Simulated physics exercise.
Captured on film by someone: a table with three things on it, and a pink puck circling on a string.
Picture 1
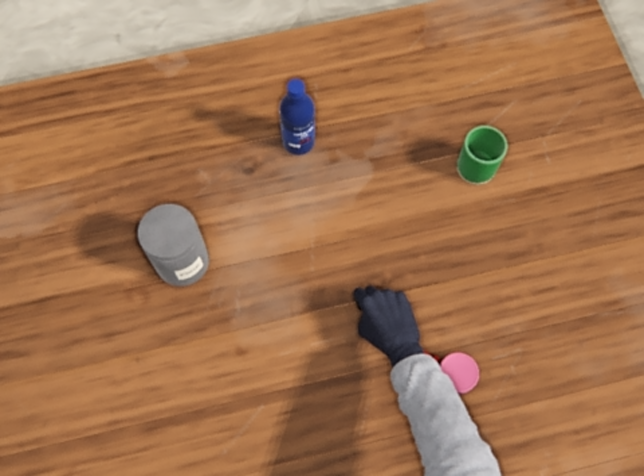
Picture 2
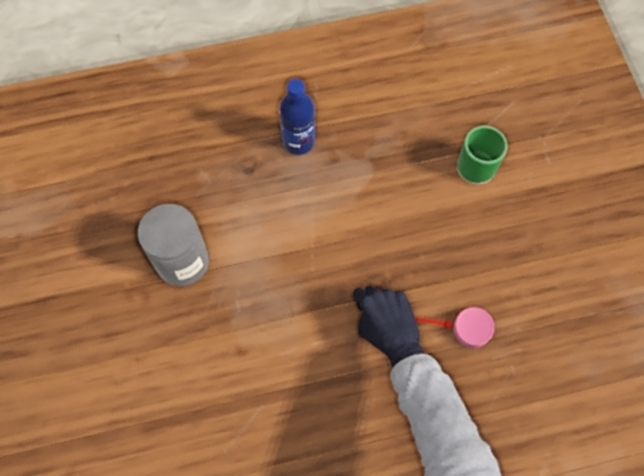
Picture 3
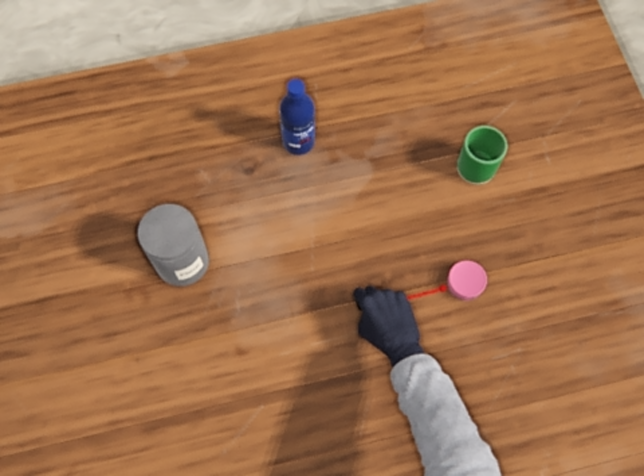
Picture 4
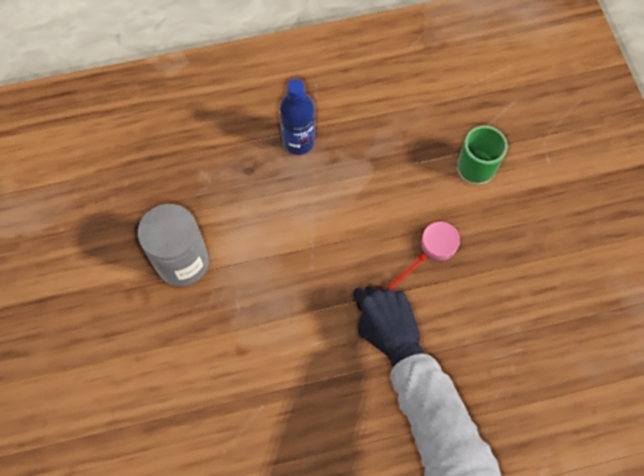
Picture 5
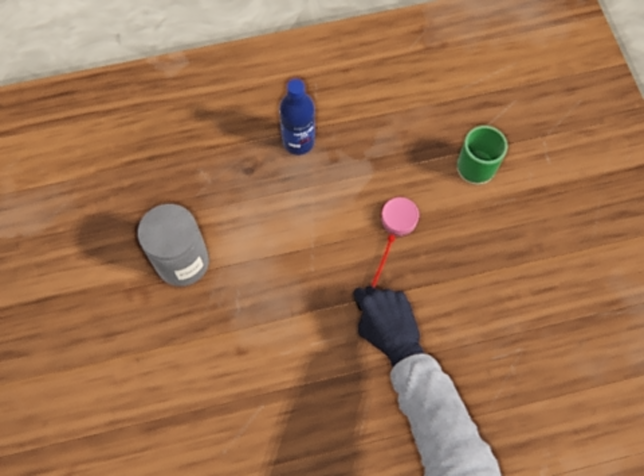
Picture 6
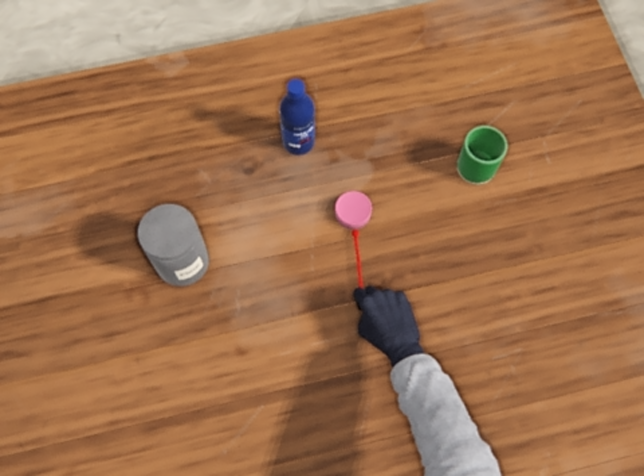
At the start, a pink puck sits beside the grey sleeve of a gloved arm on a wooden table. It circles anticlockwise on a red string, passing right of the dark glove, then curving above it, while the arm, grey canister, blue bottle and green mug stay still.
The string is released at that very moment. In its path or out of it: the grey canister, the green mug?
Grey canister: In its path; green mug: Out of its path.
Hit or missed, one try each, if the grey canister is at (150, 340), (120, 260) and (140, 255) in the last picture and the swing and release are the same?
Result per position - 1: No collision; 2: Collision; 3: Collision.
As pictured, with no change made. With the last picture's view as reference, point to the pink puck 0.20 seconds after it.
About (223, 241).
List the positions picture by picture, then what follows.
In the first frame, pink puck (459, 372); grey canister (167, 230); green mug (486, 144); blue bottle (296, 86).
In the second frame, pink puck (475, 326).
In the third frame, pink puck (468, 279).
In the fourth frame, pink puck (441, 239).
In the fifth frame, pink puck (401, 214).
In the sixth frame, pink puck (354, 207); grey canister (167, 230); green mug (486, 144); blue bottle (296, 86); going round anticlockwise.
Then, 0.08 s on from there, puck near (266, 230).
Then, 0.20 s on from there, puck near (223, 241); grey canister tapped.
In the end, puck near (225, 241); grey canister tapped. The grey canister gets hit and the green mug escapes it.
